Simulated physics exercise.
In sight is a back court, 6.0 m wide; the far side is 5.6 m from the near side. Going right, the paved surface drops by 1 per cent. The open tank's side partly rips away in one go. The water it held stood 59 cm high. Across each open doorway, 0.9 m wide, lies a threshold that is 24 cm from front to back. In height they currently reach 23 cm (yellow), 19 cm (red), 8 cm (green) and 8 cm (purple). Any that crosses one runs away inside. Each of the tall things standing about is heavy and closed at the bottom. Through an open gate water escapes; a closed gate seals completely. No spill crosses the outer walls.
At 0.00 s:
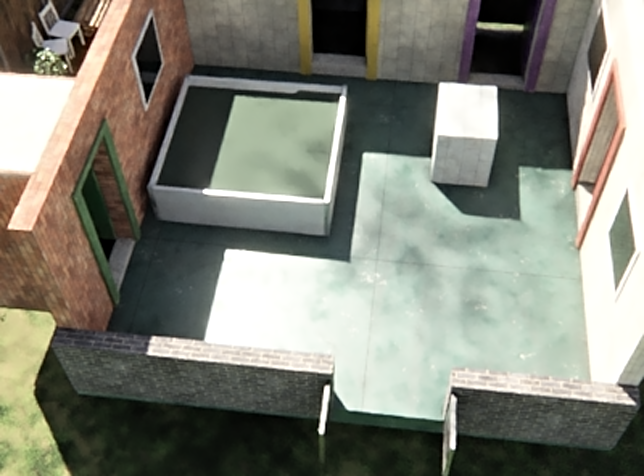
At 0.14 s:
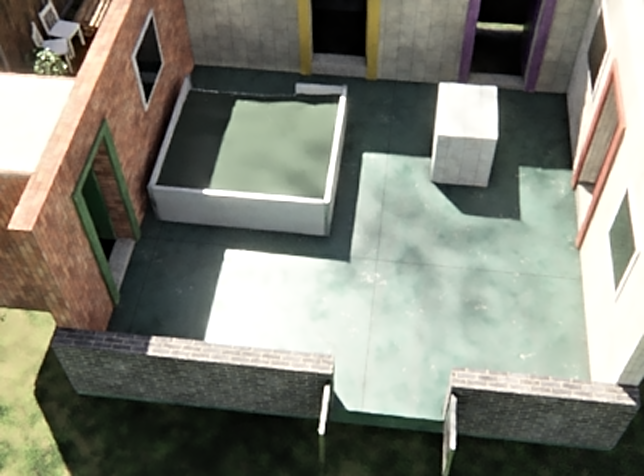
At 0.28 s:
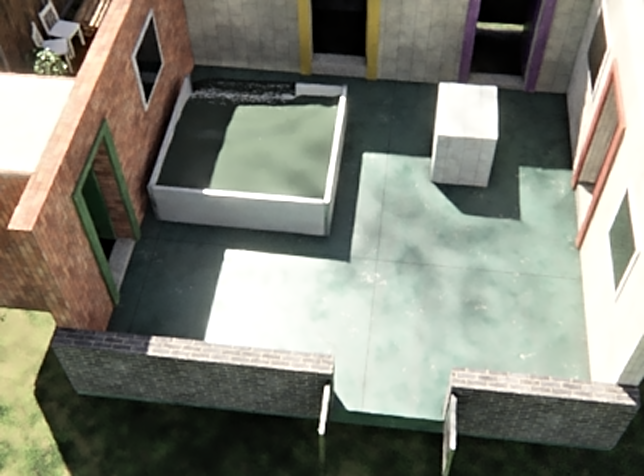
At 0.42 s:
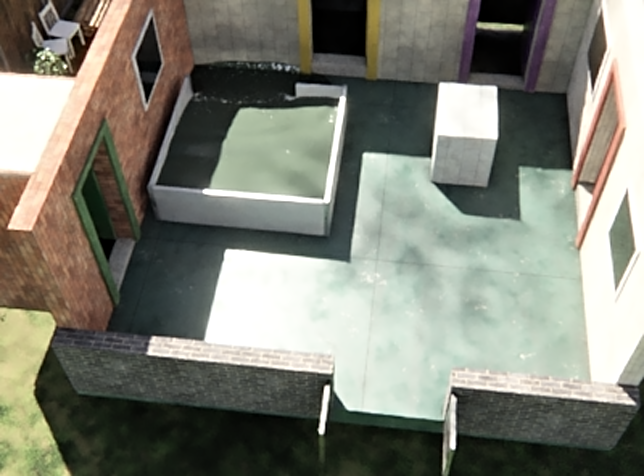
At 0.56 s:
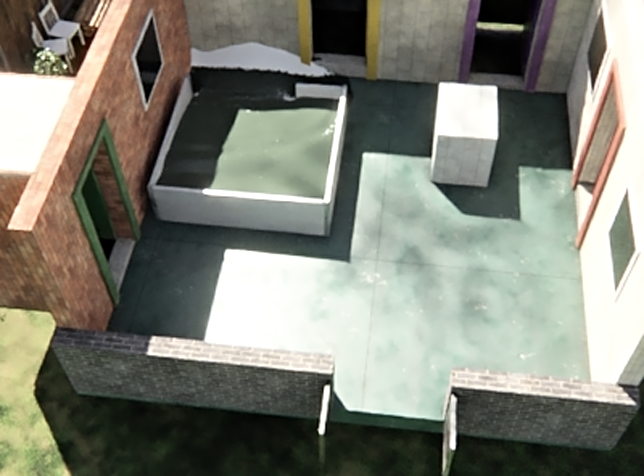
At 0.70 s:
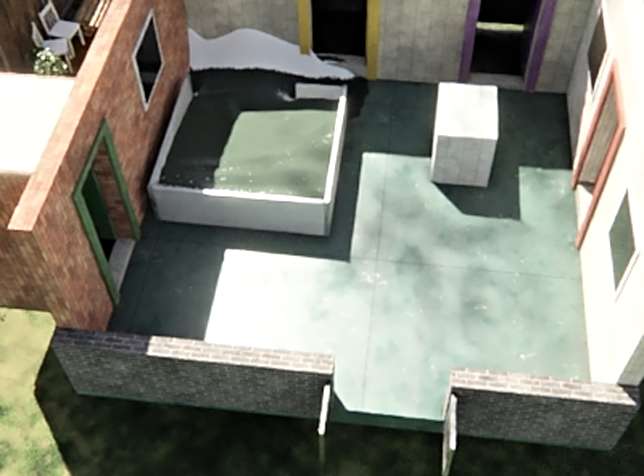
In a walled back court, water pours from the open tank's far side and spreads.
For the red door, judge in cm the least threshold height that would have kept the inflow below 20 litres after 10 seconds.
A threshold of about 5.5 cm.
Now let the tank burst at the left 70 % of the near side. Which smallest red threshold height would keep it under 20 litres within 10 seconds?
Then roughly 8.5 cm.
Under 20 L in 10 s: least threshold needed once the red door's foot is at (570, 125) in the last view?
It needs about 30 cm.
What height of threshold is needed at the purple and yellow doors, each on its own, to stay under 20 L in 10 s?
Some 16 cm for purple, some 20 cm for yellow.
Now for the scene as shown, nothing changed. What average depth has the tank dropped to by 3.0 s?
Some 29 cm.
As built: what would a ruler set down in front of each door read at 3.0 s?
Depths in cm: Yellow 23, red 2, green 6, purple 6.
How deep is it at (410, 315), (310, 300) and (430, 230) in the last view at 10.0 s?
The depths come to about 7, 7 and 5 cm.
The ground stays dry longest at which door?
Red.
After 1.4 s water covers 15 % of the floor, deepest (58 cm) near (195, 64); it has not reached the red door.
After 3.0 s water covers 45 % of the floor, deepest (34 cm) near (567, 125); 2 cm at the red door, 0 litres in over its 19 cm threshold.
After 10.0 s water covers 95 % of the floor, deepest (14 cm) near (587, 363); 7 cm at the red door, 0 litres in over its 19 cm threshold.
At the red door as built, the water arrived by 3.0 s and peaked near 9 cm at 8.6 s.
Run again over the same 10 s with other heights there, 30 litres in over 4.5 cm, 11 litres over 6.5 cm. The limit of 20 litres is kept from about 5.5 cm up.
